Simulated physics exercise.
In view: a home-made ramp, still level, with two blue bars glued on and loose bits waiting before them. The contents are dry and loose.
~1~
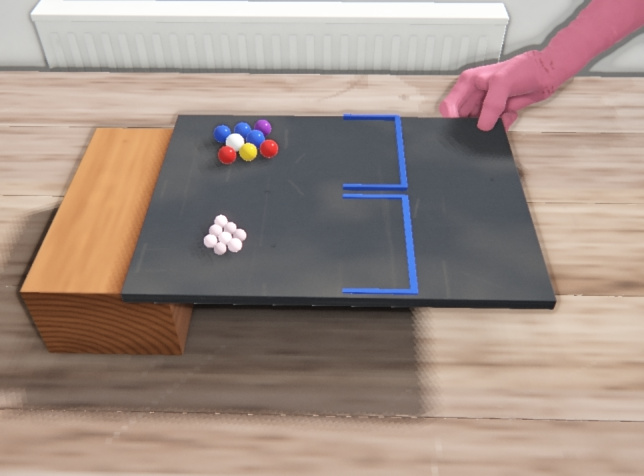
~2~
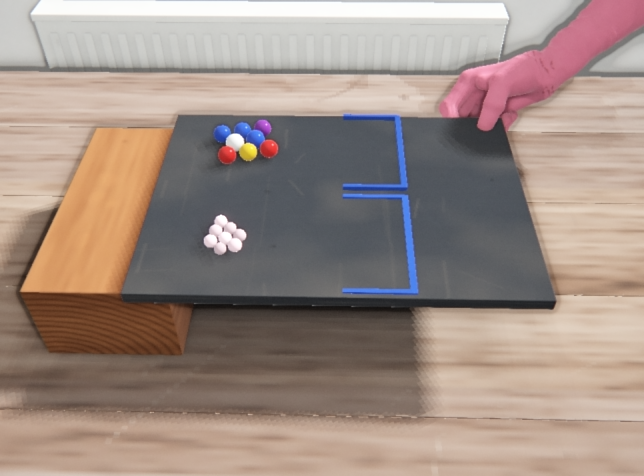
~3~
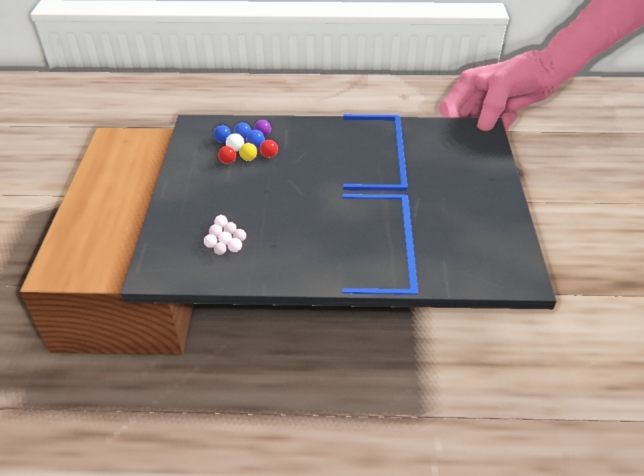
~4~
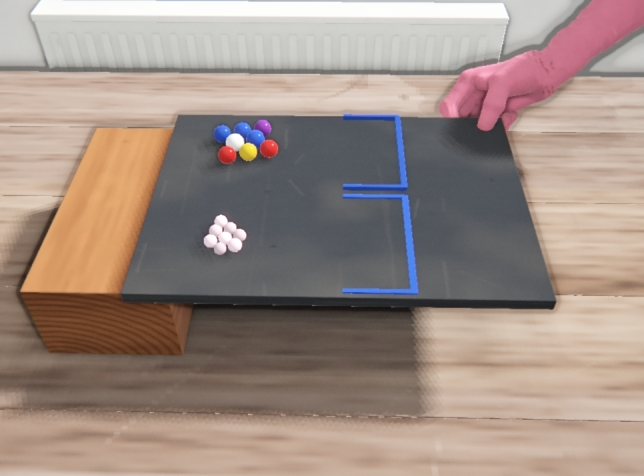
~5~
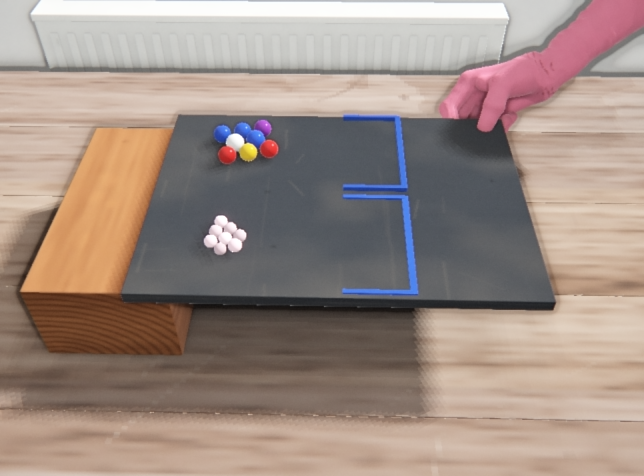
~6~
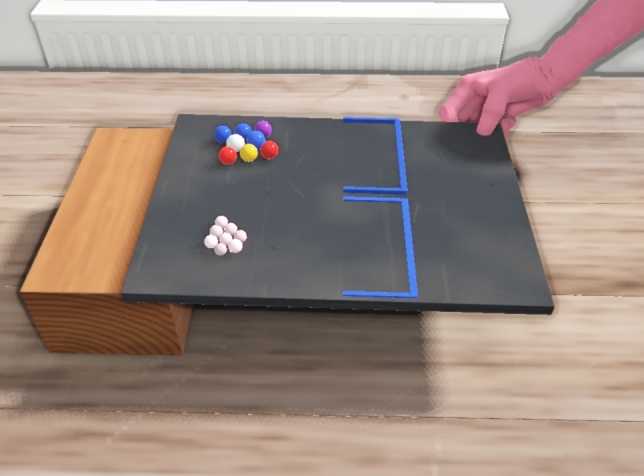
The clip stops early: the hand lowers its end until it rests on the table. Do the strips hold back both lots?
The nearer handful jumps the barrier and the farther handful jumps the barrier.
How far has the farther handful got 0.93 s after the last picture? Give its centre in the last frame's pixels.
Close to (425, 194).
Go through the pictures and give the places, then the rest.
The first picture shows held end of the board at (541, 297), level; block at (136, 232), about a quarter as high as the board is long; nearer handful at (225, 238), a few sugar pearls; farther handful at (235, 143), a few gumballs; nearer bar at (409, 241), much lower than a piece; farther bar at (400, 151), much lower than a piece.
The second picture shows held end of the board at (541, 297), level; farther handful at (235, 143).
The third picture shows held end of the board at (541, 297), level; nearer handful at (225, 238).
The fourth picture shows held end of the board at (541, 297), level; farther handful at (235, 143).
The fifth picture shows held end of the board at (541, 298), level; nearer handful at (225, 239).
The sixth picture shows held end of the board at (539, 302), down by 1°; block at (136, 232); nearer handful at (226, 239), not moving; farther handful at (235, 143), not moving; nearer bar at (409, 245); farther bar at (400, 154).
Then, 0.50 s after the last picture, board sloping at 11°; nearer handful on its way down; farther handful on its way down.
Then, 0.93 s after the last picture, board resting at 16°; nearer handful all past its bar; farther handful about two thirds past its bar.
Then, 1.31 s after the last picture, board resting at 16°; nearer handful all past its bar; farther handful most past its bar.
By the end, board resting at 16°; nearer handful all past its bar; farther handful most past its bar.
